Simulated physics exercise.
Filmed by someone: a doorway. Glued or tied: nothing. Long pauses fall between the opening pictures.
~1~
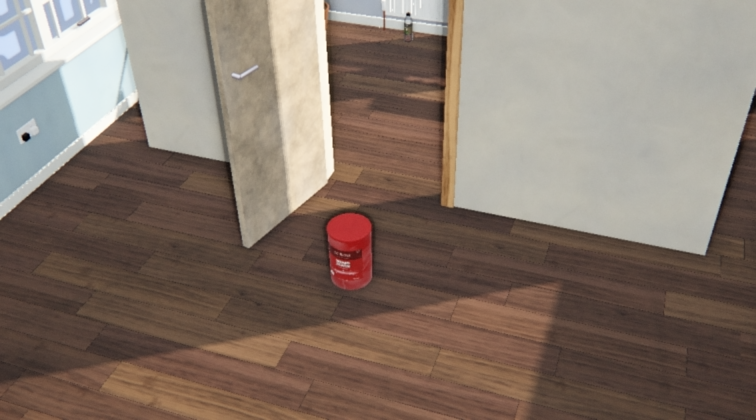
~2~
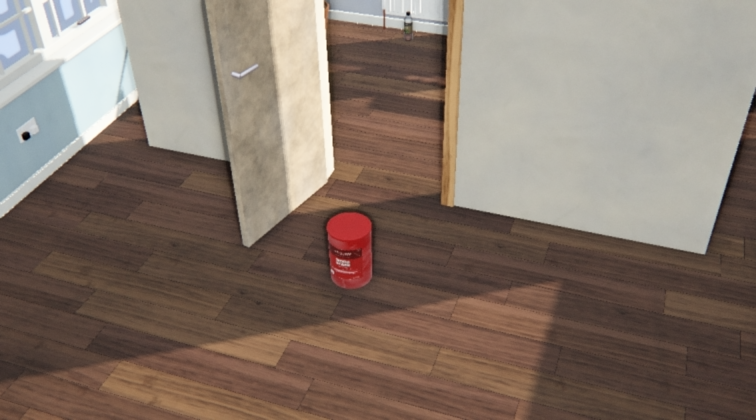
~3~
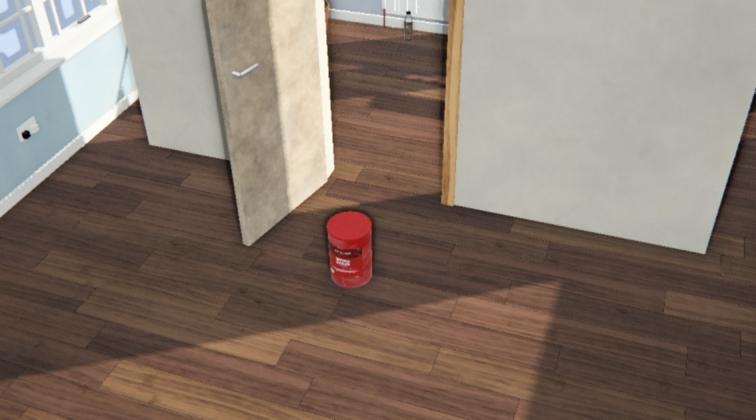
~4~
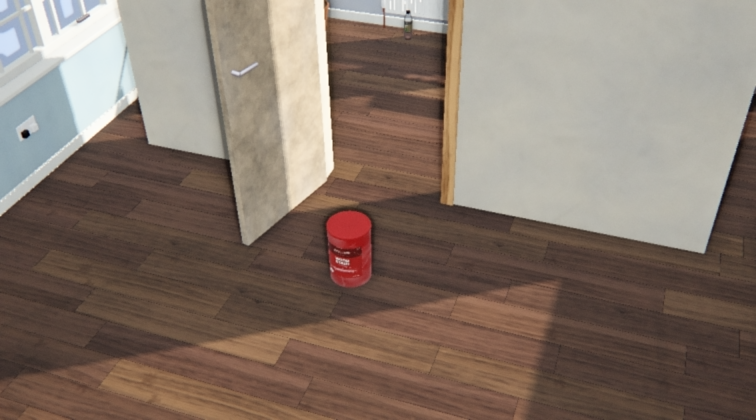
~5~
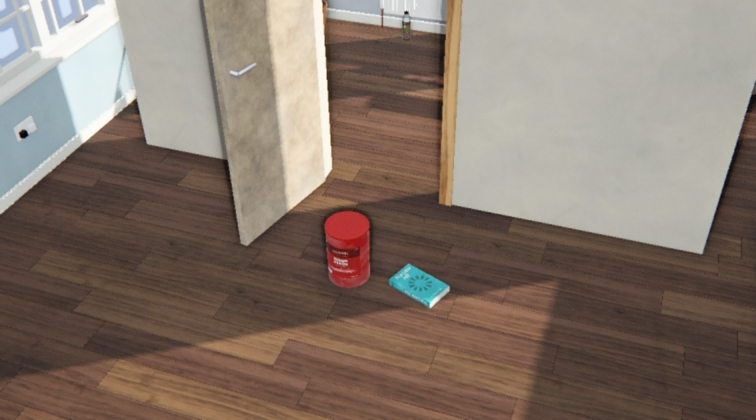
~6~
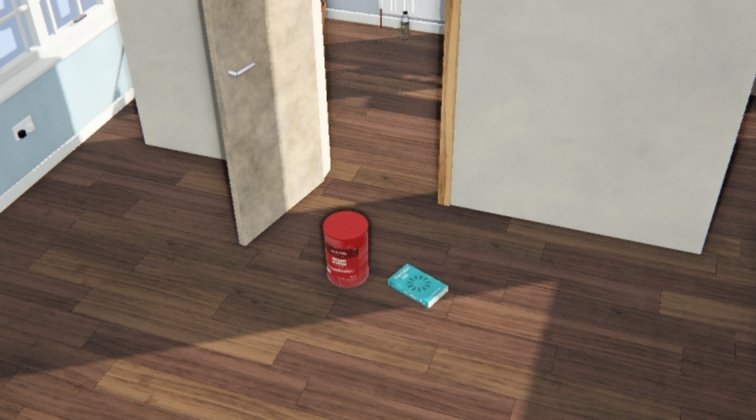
A turquoise book appears on the wood floor beside a red pail near an open door.
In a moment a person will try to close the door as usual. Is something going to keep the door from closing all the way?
No, it closes fully.
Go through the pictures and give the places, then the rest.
In the first picture, door wide open and still; red pail (350, 252).
In the second picture, door wide open and still; red pail (350, 251).
In the third picture, door wide open and still; red pail (351, 250).
In the fourth picture, door wide open and still; red pail (350, 250).
In the fifth picture, door wide open and still; red pail (348, 250).
In the sixth picture, door wide open and still; turquoise book (418, 285); red pail (347, 250).
Then, 0.70 s past the last view, door 84° open.
Then, 1.20 s past the last view, door 52° open.
Then, 1.70 s past the last view, door 16° open.
Finally, door 0° open; both still in place. Final places as the last picture's camera would see them, turquoise book near (418, 285).
